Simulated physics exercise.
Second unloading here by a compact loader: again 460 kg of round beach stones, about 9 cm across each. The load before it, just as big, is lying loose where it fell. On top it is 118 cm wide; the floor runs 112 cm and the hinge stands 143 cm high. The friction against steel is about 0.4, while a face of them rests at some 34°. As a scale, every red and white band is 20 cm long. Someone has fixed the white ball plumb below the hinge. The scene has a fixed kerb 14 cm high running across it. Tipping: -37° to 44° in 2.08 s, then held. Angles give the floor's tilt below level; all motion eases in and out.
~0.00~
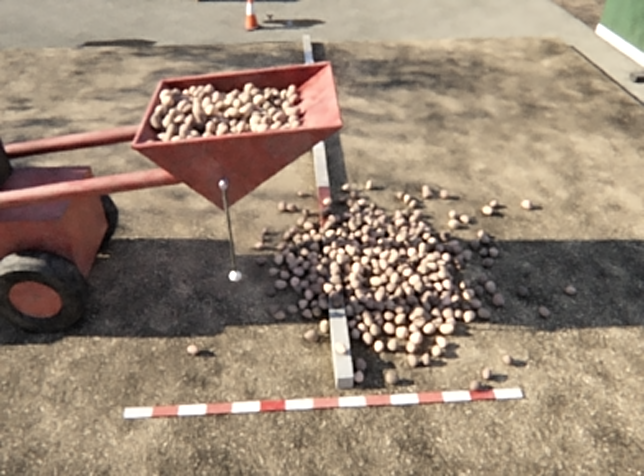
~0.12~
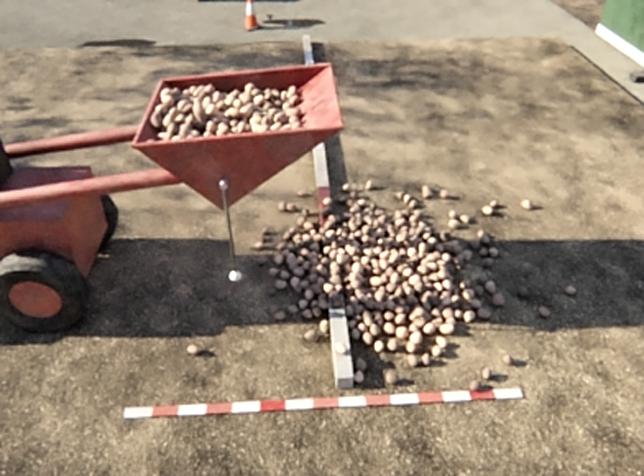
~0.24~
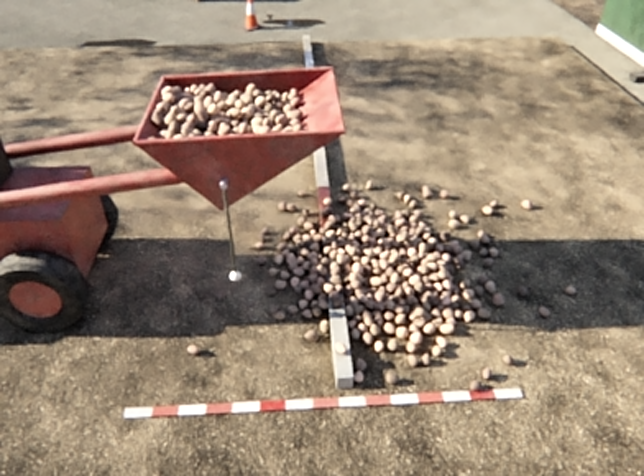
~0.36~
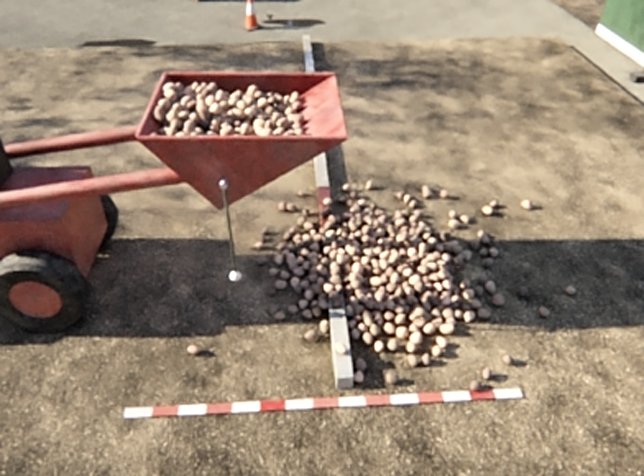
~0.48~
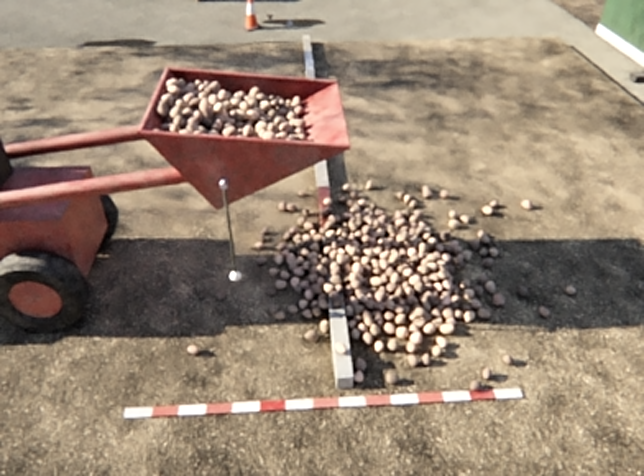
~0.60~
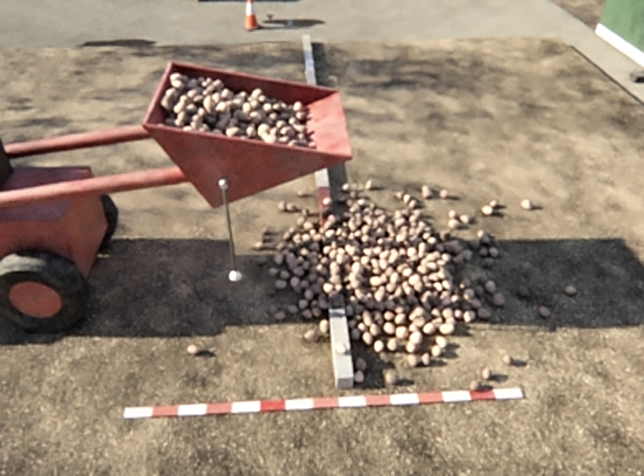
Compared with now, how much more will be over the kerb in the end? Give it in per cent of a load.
Close to 77 parts in a hundred.
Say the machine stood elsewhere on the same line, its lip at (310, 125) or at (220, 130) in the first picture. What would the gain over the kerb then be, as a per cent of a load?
First place: Roughly 35 %; second place: Roughly 0 %.
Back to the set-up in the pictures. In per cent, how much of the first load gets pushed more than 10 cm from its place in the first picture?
Roughly 20 % of them.
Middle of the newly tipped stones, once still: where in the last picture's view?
(362, 258).
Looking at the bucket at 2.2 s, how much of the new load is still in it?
It still holds about 10 per cent.
After 1.6 s the floor is at 31°; in per cent of one load, 96 in the bucket, 24 on this side of the kerb, 79 over the kerb; the foremost stones are at (514, 247).
After 2.2 s the floor is at 44°; in per cent of one load, 12 in the bucket, 52 on this side of the kerb, 136 over the kerb; the foremost stones are at (514, 247).
After 2.5 s the floor is at 44°; in per cent of one load, 0 in the bucket, 44 on this side of the kerb, 156 over the kerb; the foremost stones are at (514, 247).
After 5.4 s the floor is at 44°; in per cent of one load, 0 in the bucket, 43 on this side of the kerb, 157 over the kerb; the foremost stones are at (514, 247). Net gain over the kerb, 77.
